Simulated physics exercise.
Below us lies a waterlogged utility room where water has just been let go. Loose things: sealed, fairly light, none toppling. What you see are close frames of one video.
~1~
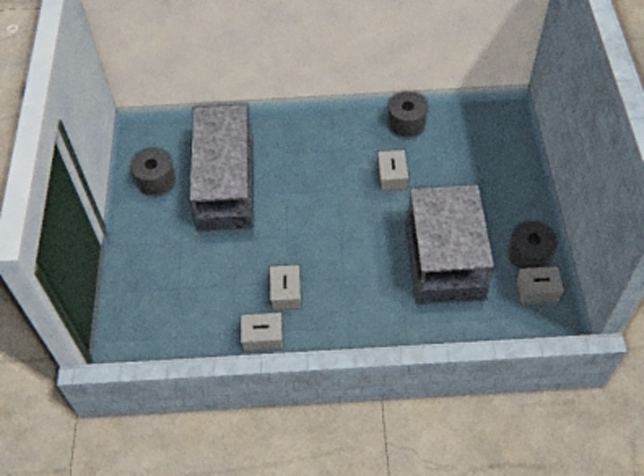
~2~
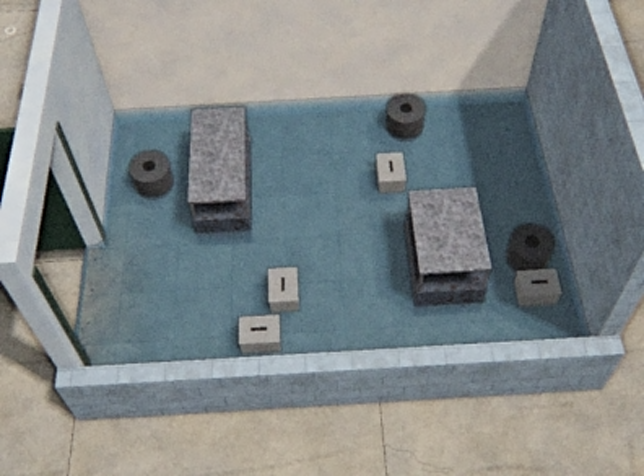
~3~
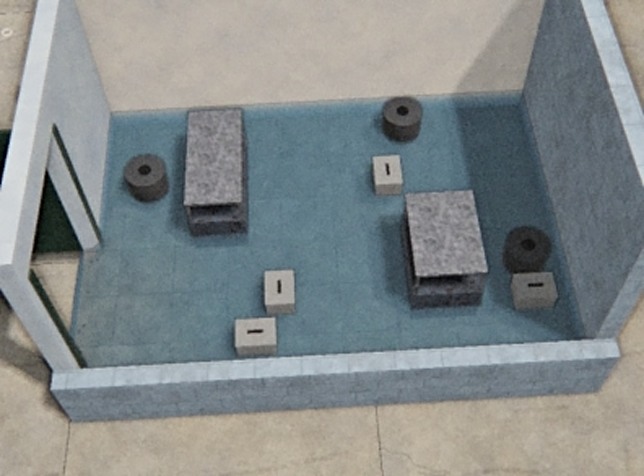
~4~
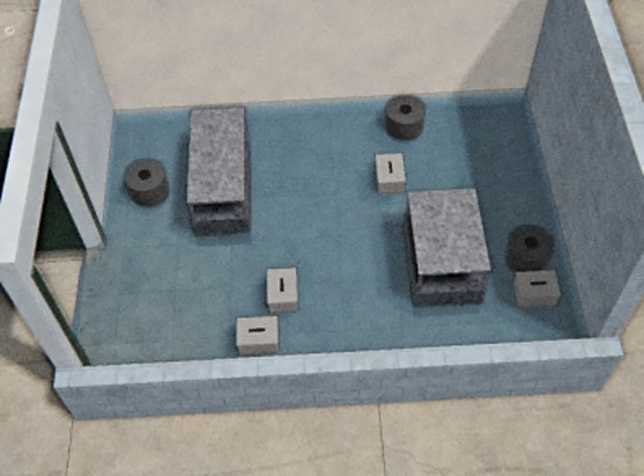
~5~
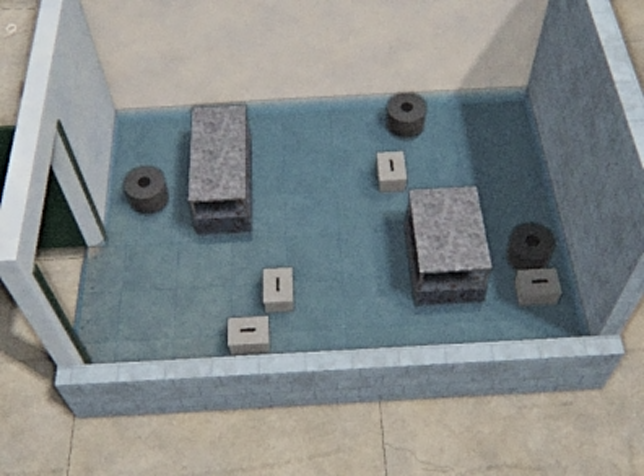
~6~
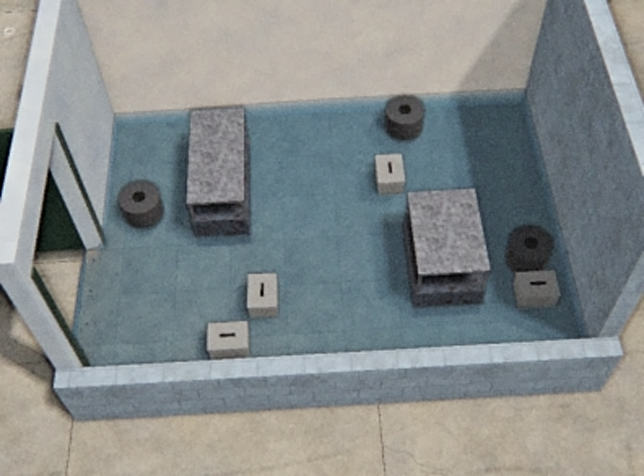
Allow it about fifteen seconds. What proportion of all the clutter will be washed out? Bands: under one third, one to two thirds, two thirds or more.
One to two thirds.
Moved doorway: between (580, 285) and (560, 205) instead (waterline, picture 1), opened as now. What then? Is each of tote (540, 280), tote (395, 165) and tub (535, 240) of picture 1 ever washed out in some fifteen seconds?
Escapes, escapes, escapes.
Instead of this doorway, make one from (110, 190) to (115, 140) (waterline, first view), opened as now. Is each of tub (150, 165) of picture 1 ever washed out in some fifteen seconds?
Verdict: Washed out.
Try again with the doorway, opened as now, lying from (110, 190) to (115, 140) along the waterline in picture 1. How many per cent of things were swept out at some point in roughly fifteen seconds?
I reckon 30 percent.
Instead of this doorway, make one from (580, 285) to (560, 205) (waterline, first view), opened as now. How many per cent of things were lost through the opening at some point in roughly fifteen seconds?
About 60 %.
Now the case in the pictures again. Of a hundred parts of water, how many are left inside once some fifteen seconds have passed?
I'd say close to 44 percent.
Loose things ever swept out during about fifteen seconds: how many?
Result - 3.
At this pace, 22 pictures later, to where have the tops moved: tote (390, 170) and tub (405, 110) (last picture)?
My guess is close to (266, 287), then close to (293, 123).
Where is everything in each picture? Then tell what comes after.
A tub at (151, 164), afloat; a tote at (261, 327) floats; 0 of 7 have shifted, in the first frame.
A tub at (149, 166) floats; a tote at (259, 329) floats; 0 of 7 have shifted, in the second frame.
A tub at (145, 170) floats; a tote at (255, 332), afloat; 0 of 7 have shifted, in the third frame.
A tub at (145, 175) floats, close to its start; a tote at (257, 331) floats; 1 of 7 have shifted, in the fourth frame.
A tub at (144, 182) floats, close to its start; a tote at (248, 331) floats, close to its start; 3 of 7 have shifted, in the fifth frame.
A tub at (139, 197) floats, a stride from its start; a tote at (227, 336), afloat, a stride from its start; 3 of 7 have shifted, in the sixth frame.
A moment on, 0 of 7 are out; 7 afloat.
Next, 3 of 7 are out; 4 afloat.
Later, 3 of 7 are out; 4 afloat.
In the end, 3 of 7 are out; 4 afloat.
